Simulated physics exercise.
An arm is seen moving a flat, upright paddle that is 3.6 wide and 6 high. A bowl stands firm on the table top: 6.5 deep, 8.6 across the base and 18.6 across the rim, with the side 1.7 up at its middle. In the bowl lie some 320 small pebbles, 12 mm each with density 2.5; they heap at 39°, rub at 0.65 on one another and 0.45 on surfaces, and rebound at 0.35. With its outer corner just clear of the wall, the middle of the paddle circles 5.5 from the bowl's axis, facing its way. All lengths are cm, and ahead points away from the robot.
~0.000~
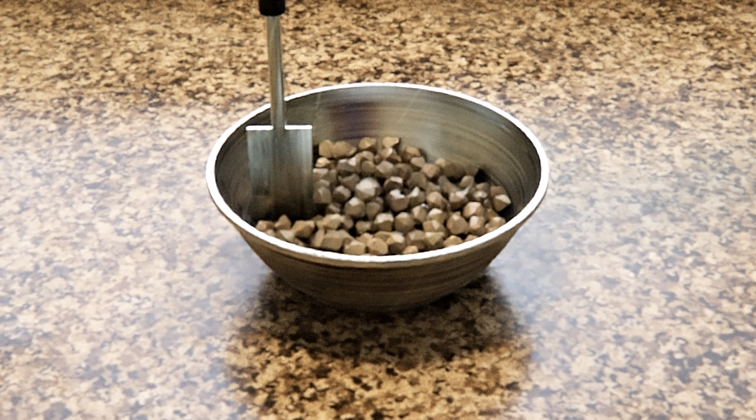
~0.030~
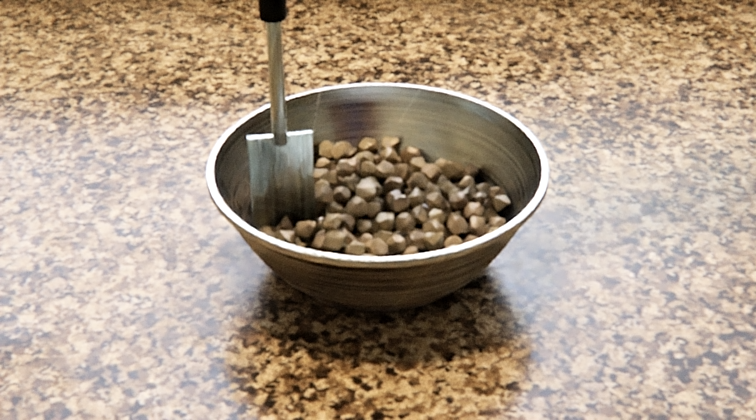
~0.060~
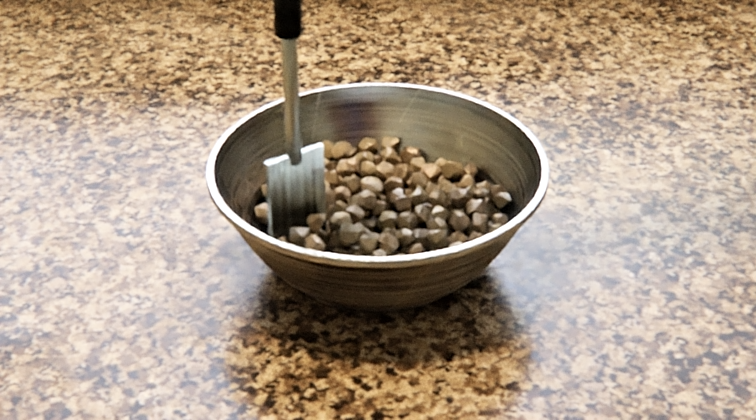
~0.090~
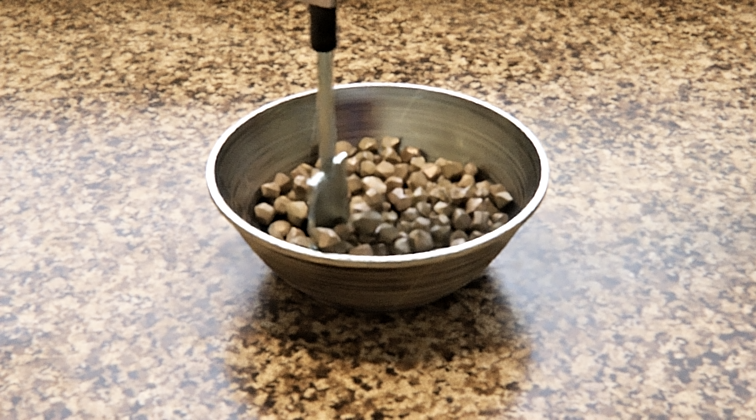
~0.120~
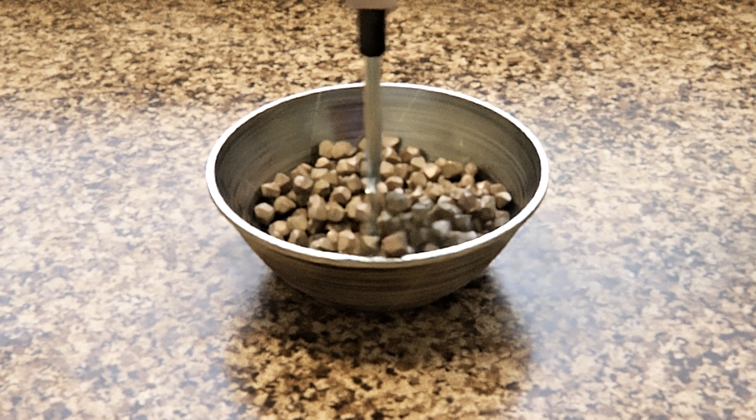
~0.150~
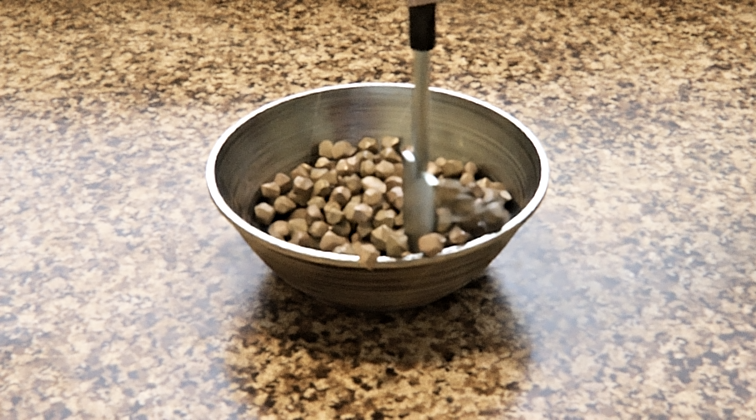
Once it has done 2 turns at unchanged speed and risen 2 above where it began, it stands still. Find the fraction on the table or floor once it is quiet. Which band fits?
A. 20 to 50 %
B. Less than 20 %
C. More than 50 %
(A) 20 to 50 %.
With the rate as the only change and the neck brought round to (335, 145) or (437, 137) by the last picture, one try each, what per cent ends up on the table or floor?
About 10 and 25 %.
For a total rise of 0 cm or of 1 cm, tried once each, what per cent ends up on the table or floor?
That gives about 45 per cent and 30 per cent, in order.
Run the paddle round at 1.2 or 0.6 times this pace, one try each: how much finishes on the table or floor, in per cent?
First try close to 25, second close to 10, in per cent.
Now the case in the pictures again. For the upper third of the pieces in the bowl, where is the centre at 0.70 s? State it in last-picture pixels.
(397, 212).
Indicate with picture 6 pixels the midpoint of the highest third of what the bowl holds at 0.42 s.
About (314, 205).
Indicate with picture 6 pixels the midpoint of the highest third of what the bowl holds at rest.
Close to (388, 213).
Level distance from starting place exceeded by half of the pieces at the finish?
3 centimetres.
By 0.42 s, 348° round, highest piece 9 above the table; 267 in the bowl, 30 on the table or floor, 28 in flight or on the tool.
By 0.70 s, 225° round, highest piece 9 above the table; 244 in the bowl, 76 on the table or floor, 5 in flight or on the tool.
By 1.03 s, 0° round, highest piece 5 above the table; 241 in the bowl, 84 on the table or floor.
By 1.73 s, 0° round, highest piece 5 above the table; 241 in the bowl, 84 on the table or floor.
Final count, 241 in the bowl, 84 on the table or floor. That is 26 % on the table or floor.
